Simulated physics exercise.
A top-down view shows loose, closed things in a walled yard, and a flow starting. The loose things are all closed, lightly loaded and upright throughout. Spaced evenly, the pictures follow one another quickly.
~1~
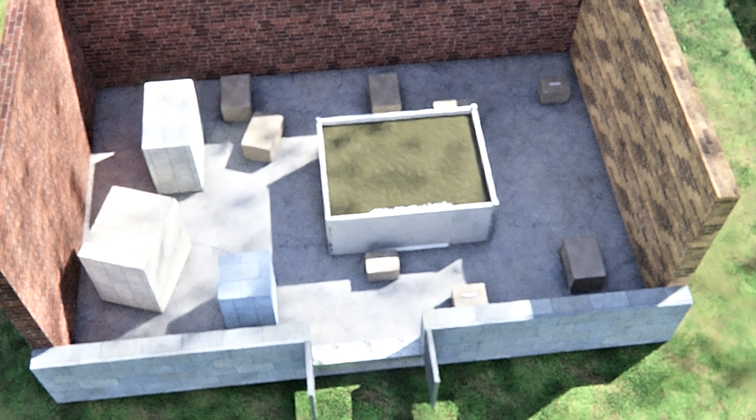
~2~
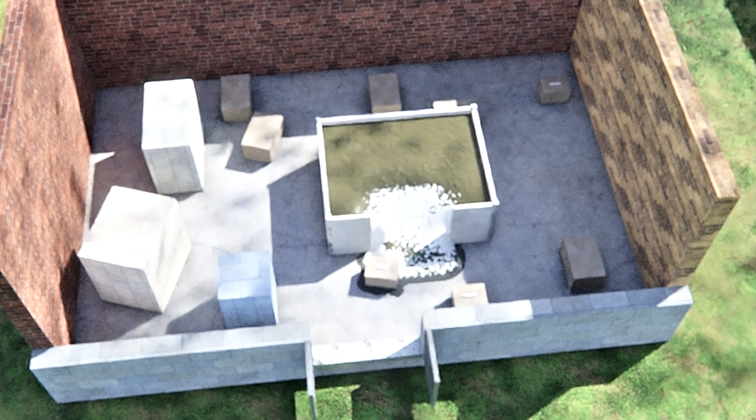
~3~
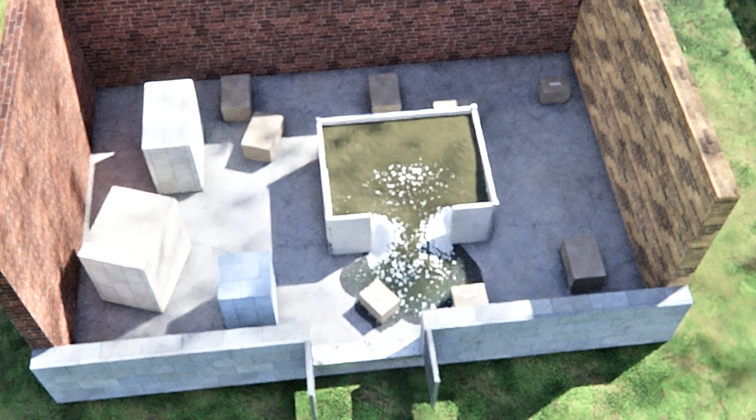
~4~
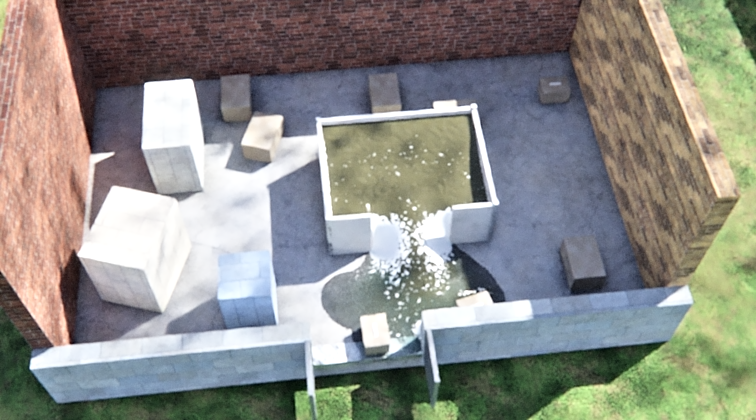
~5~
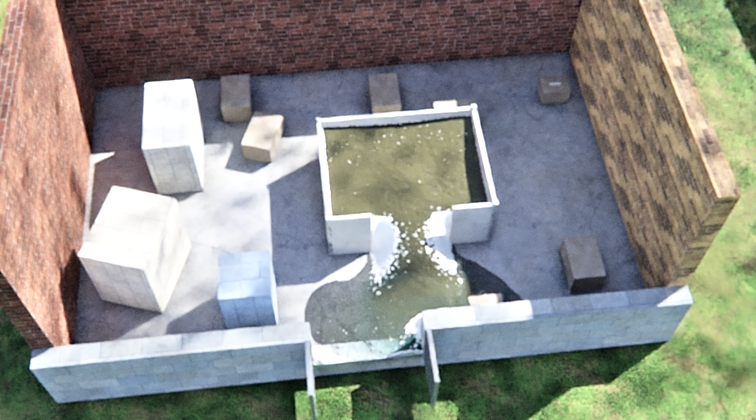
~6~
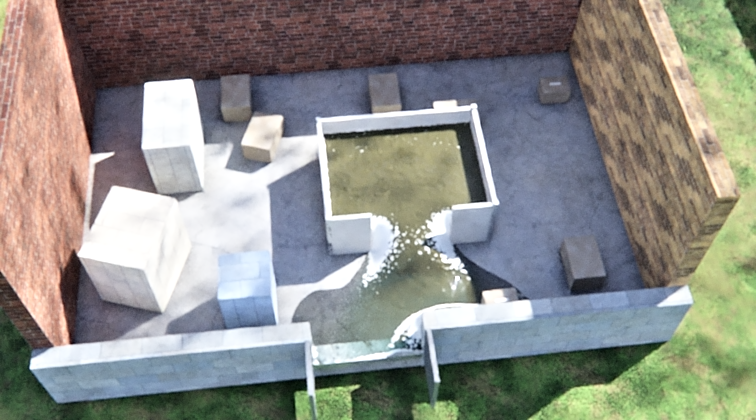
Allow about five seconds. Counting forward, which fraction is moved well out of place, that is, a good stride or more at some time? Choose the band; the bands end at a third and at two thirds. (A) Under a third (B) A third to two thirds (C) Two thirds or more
B.
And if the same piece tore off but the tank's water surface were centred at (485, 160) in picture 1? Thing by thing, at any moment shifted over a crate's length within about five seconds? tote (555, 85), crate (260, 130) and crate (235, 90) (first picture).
In order: Went well off, remained close by, remained close by.
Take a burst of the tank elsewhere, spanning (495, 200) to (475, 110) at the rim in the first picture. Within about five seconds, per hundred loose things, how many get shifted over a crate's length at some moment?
I'd put it around 90 percent.
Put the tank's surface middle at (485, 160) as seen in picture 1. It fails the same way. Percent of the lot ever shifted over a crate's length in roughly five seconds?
Some 50 per cent.
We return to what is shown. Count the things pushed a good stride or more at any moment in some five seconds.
Count: 4.
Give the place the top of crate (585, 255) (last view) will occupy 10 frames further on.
Estimated top position: Approximately (609, 205).
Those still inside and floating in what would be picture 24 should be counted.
Count: 0.
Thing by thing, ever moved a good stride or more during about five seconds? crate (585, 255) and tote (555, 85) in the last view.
First: At least that; second: At least that.
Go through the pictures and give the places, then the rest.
In the first frame, a tote at (470, 295), on the bottom; a crate at (235, 91) rests on the ground; 0 of 8 have shifted.
In the second frame, a tote at (470, 295), on the bottom; a crate at (235, 91), on the bottom; 1 of 8 have shifted.
In the third frame, a tote at (470, 296) rests on the ground; a crate at (235, 91) rests on the ground; 1 of 8 have shifted.
In the fourth frame, a tote at (477, 306) rests on the ground, close to its start; a crate at (235, 91), on the bottom; 2 of 8 have shifted.
In the fifth frame, a tote at (487, 306) floats, close to its start; a crate at (235, 91), on the bottom; 2 of 8 have shifted.
In the sixth frame, a tote at (502, 301) rests on the ground, a stride from its start; a crate at (235, 91) rests on the ground; 2 of 8 have shifted.
A moment on, 2 of 8 are well off their spots; 0 afloat.
Next, 3 of 8 are well off their spots; 0 afloat.
Later, 4 of 8 are well off their spots; 0 afloat.
In the end, 4 of 8 are well off their spots, and 4 have been at some point; 3 afloat.
